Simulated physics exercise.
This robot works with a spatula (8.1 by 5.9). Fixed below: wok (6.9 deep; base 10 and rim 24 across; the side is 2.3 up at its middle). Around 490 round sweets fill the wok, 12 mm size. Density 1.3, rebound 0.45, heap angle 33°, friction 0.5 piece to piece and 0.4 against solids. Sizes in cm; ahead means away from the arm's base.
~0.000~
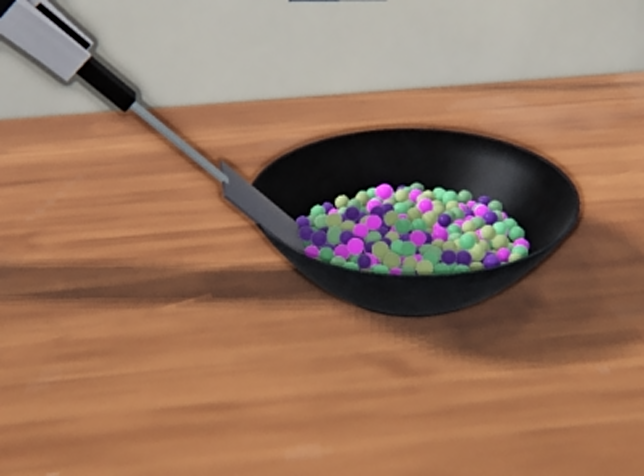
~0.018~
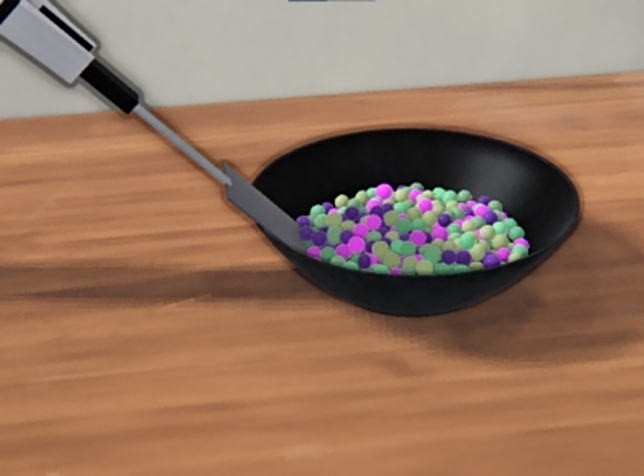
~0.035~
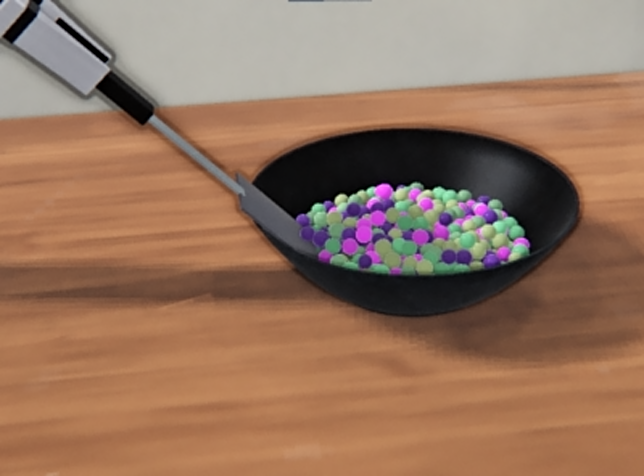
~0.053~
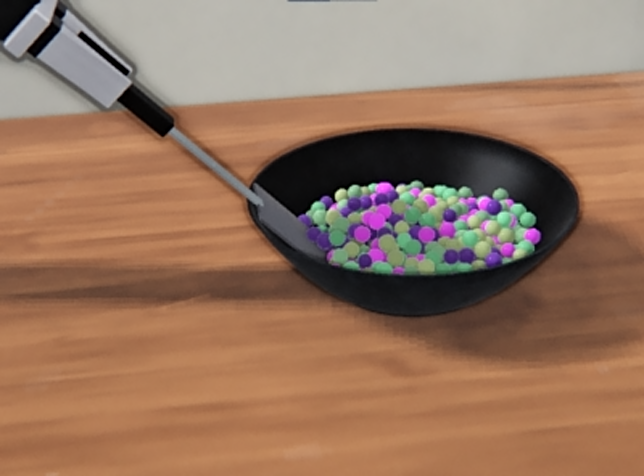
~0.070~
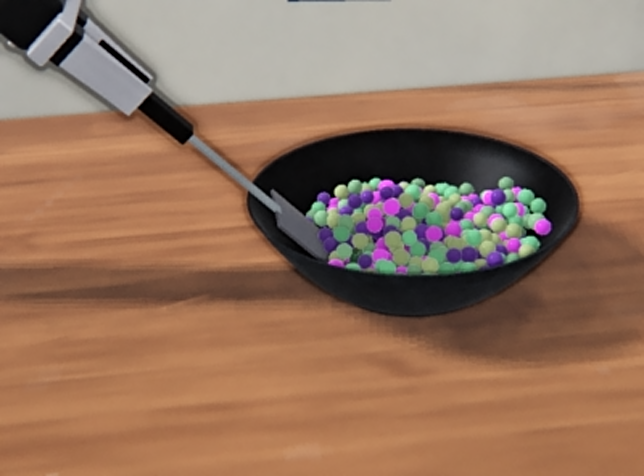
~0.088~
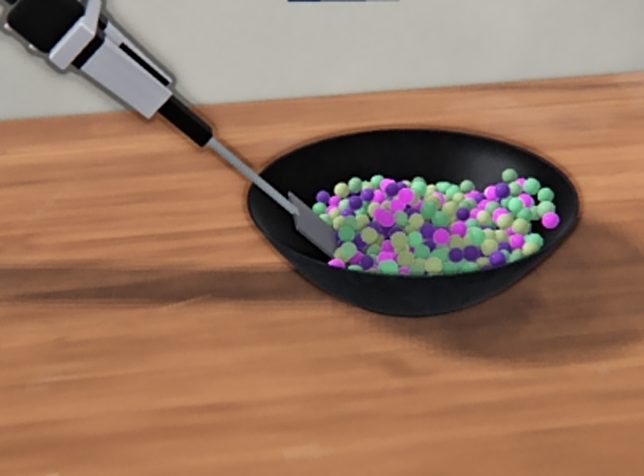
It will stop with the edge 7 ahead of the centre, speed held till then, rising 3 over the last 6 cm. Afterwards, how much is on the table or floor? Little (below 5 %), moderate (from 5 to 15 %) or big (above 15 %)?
Answer: Big; above 15 % of the round sweets finish on the table or floor.
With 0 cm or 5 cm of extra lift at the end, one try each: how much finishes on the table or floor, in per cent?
Some 10 and 25 per cent.
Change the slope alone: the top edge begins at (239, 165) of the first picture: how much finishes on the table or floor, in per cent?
About 25 per cent.
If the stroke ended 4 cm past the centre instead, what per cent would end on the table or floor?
In that case some 0 per cent.
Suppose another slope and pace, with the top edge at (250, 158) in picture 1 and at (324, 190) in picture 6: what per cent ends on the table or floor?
About 25 per cent.
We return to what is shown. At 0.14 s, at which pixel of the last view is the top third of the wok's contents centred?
At about (463, 216).
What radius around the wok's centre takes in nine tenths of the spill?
About 35 cm.
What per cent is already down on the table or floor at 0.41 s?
Roughly 10 per cent.
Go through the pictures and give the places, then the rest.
In the first frame, spatula top edge at (223, 178), sloping 47°; upper third of the load around (412, 233), from x 305 to 520, top at y 190; 490 in the wok.
In the second frame, spatula top edge at (225, 180), sloping 47°; upper third of the load around (412, 233), from x 305 to 520, top at y 190.
In the third frame, spatula top edge at (239, 190), sloping 47°; upper third of the load around (410, 231), from x 305 to 520, top at y 190.
In the fourth frame, spatula top edge at (257, 201), sloping 47°; upper third of the load around (416, 225), from x 305 to 530, top at y 190.
In the fifth frame, spatula top edge at (275, 207), sloping 47°; upper third of the load around (422, 222), from x 305 to 545, top at y 185.
In the sixth frame, spatula top edge at (293, 210), sloping 47°; upper third of the load around (434, 220), from x 310 to 550, top at y 175; 490 in the wok.
After 0.14 s, sloping 47°, highest piece 7 above the table; 490 in the wok.
After 0.18 s, sloping 47°, highest piece 9 above the table; 490 in the wok.
After 0.41 s, sloping 47°, highest piece 9 above the table; 390 in the wok, 50 on the table or floor, 50 on the blade or in flight.
After 1.46 s, sloping 47°, highest piece 7 above the table; 389 in the wok, 101 on the table or floor.
At rest, 389 in the wok, 101 on the table or floor. That is 21 % on the table or floor.
